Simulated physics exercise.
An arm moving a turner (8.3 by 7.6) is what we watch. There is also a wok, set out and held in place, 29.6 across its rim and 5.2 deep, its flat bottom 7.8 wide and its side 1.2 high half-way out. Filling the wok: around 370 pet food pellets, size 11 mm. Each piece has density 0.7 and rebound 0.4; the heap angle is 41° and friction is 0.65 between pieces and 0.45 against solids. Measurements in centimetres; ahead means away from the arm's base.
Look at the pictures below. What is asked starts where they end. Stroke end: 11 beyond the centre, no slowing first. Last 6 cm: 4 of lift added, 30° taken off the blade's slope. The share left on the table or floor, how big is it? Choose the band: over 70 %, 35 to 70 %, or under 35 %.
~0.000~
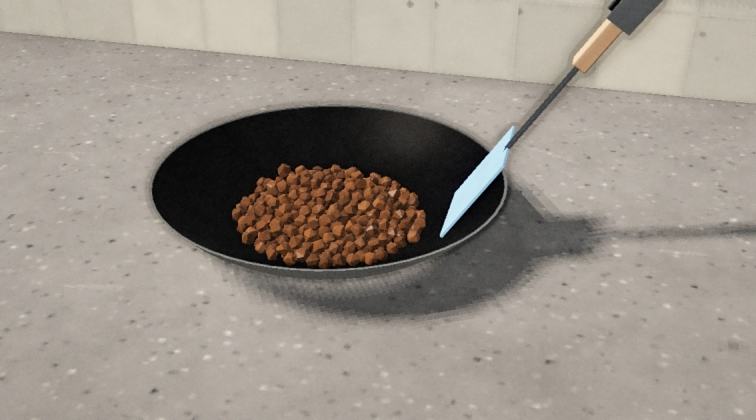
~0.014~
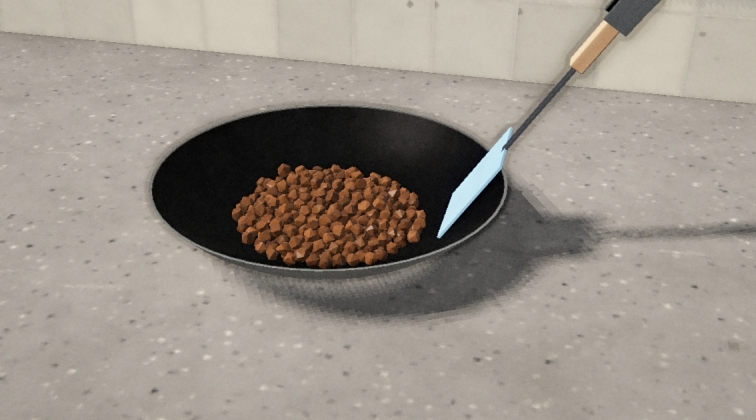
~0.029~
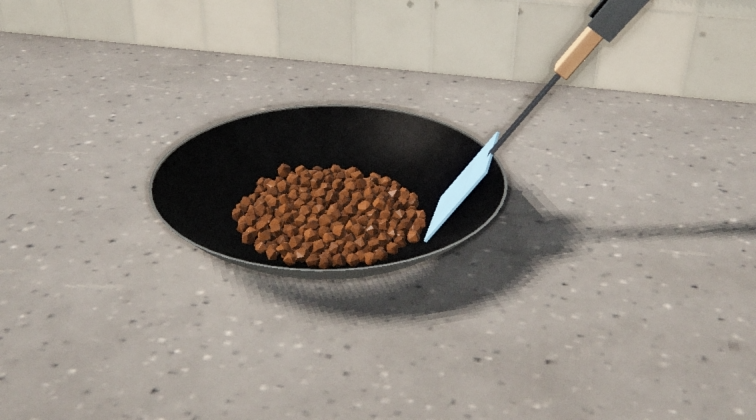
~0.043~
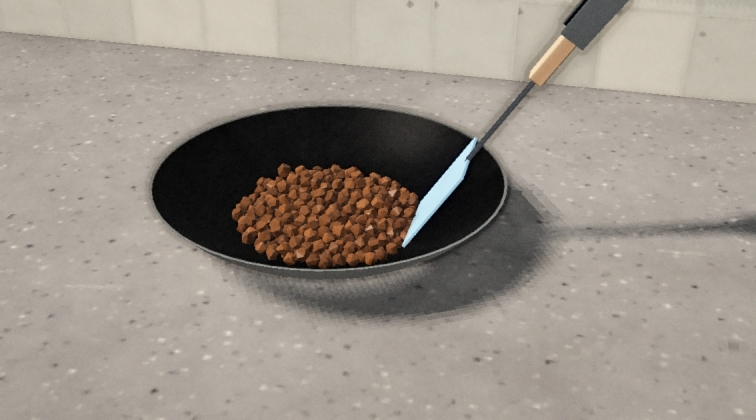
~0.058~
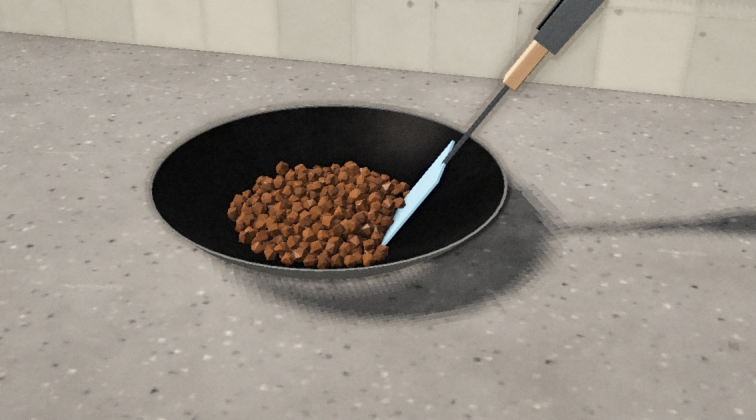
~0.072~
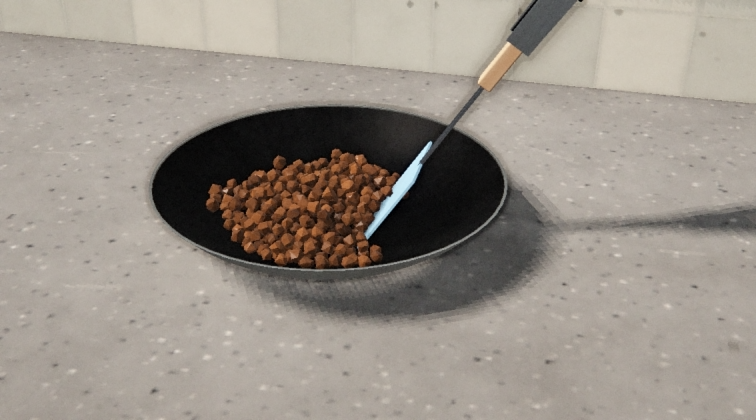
35 to 70 %.
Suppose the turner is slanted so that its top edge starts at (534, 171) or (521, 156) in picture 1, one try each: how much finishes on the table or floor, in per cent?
Some 45 and 40 per cent.
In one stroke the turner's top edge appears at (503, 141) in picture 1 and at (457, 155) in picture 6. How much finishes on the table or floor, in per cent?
Some 20 percent ends up on the table or floor.
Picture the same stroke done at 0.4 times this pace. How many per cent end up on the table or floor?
Something close to 20 per cent ends up on the table or floor.
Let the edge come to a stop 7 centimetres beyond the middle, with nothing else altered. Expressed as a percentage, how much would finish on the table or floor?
Changed stop: Approx. 20 %.
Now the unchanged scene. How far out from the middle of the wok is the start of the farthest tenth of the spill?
That works out to near 60 cm.
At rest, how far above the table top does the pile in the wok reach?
Peak at rest, approximately 4.5 centimetres.
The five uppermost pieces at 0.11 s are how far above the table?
About 8 centimetres.
After 0.11 s, sloping 57°, highest piece 8 above the table; 371 in the wok.
After 0.14 s, sloping 51°, highest piece 10 above the table; 367 in the wok, 4 on the blade or in flight.
After 0.36 s, sloping 27°, highest piece 19 above the table; 211 in the wok, 78 on the table or floor, 82 on the blade or in flight.
After 1.41 s, sloping 27°, highest piece 4 above the table; 211 in the wok, 160 on the table or floor.
At rest, 211 in the wok, 160 on the table or floor. That is 43 % on the table or floor.
